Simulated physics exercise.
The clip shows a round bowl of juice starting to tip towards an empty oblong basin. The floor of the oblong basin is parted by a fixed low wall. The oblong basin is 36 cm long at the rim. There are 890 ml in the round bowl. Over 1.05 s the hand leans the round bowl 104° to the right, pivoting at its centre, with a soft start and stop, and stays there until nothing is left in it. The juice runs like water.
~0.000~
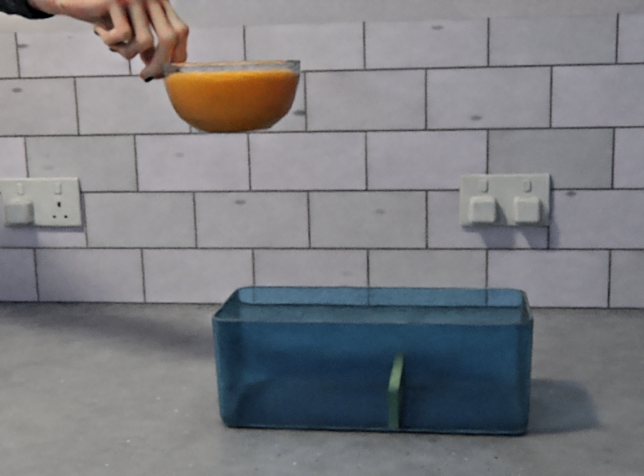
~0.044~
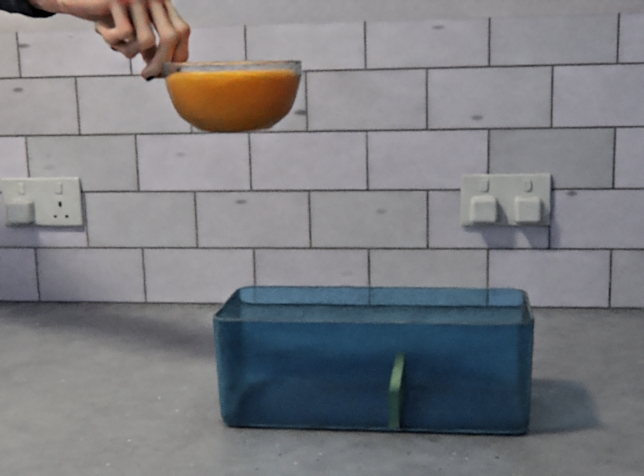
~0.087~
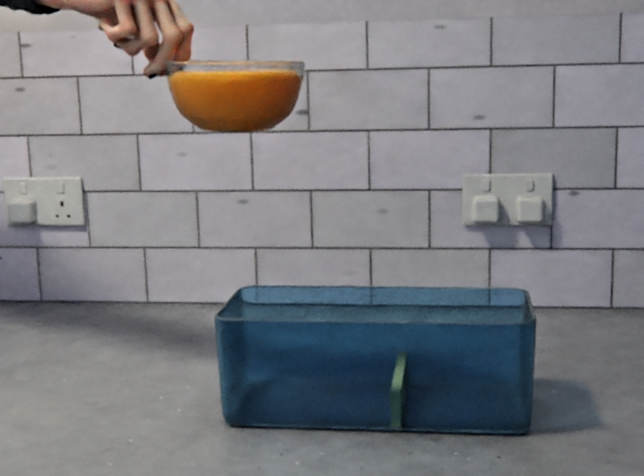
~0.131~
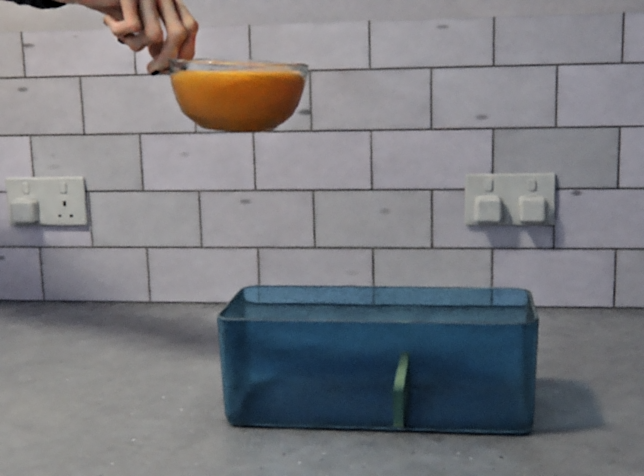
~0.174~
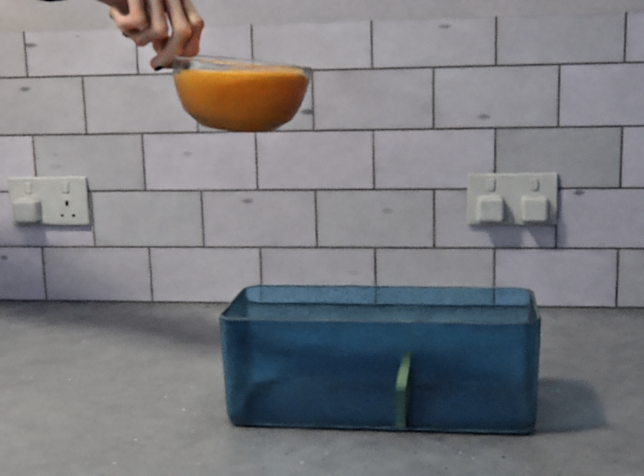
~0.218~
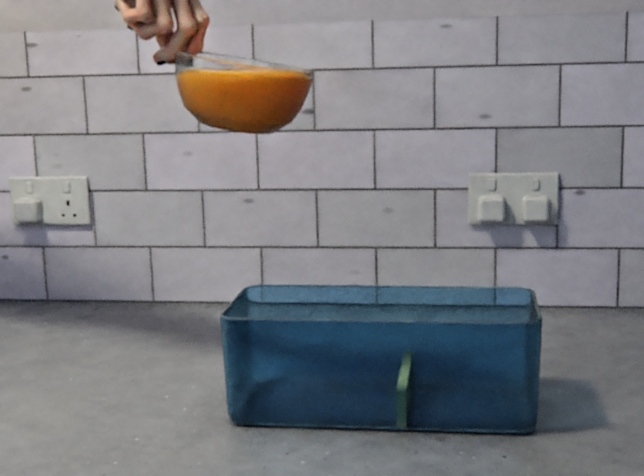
A hand holding a round glass bowl of orange juice above an empty blue oblong basin with a low green divider kept it level at first, then slowly leaned it slightly to the right.
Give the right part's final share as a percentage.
Roughly 42 per cent is past the wall.
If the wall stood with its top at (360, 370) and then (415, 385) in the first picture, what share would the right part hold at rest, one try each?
In turn about 75 and 30 per cent.
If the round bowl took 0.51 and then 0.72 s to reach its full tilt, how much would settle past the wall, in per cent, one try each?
First 20, then 30 per cent.
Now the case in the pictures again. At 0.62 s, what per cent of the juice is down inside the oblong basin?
About 7 per cent.
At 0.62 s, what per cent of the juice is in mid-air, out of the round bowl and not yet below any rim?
Near 46 in a hundred.
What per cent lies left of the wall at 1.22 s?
About 54 per cent.
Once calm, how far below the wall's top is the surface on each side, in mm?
Some 26 mm on the left and 26 mm on the right.
By 0.62 s the tilt is 66° and 46 per cent is still to pour, 6 is left of the wall and 1 right of it.
By 0.91 s the tilt is 100° and 4 per cent is still to pour, 37 is left of the wall and 42 right of it.
By 1.22 s the tilt is 104° and 0 per cent is still to pour, 55 is left of the wall and 42 right of it.
By 1.55 s the tilt is 104° and 0 per cent is still to pour, 55 is left of the wall and 43 right of it.
At rest 55 per cent lies left of the wall, 42 right of it and 3 outside.
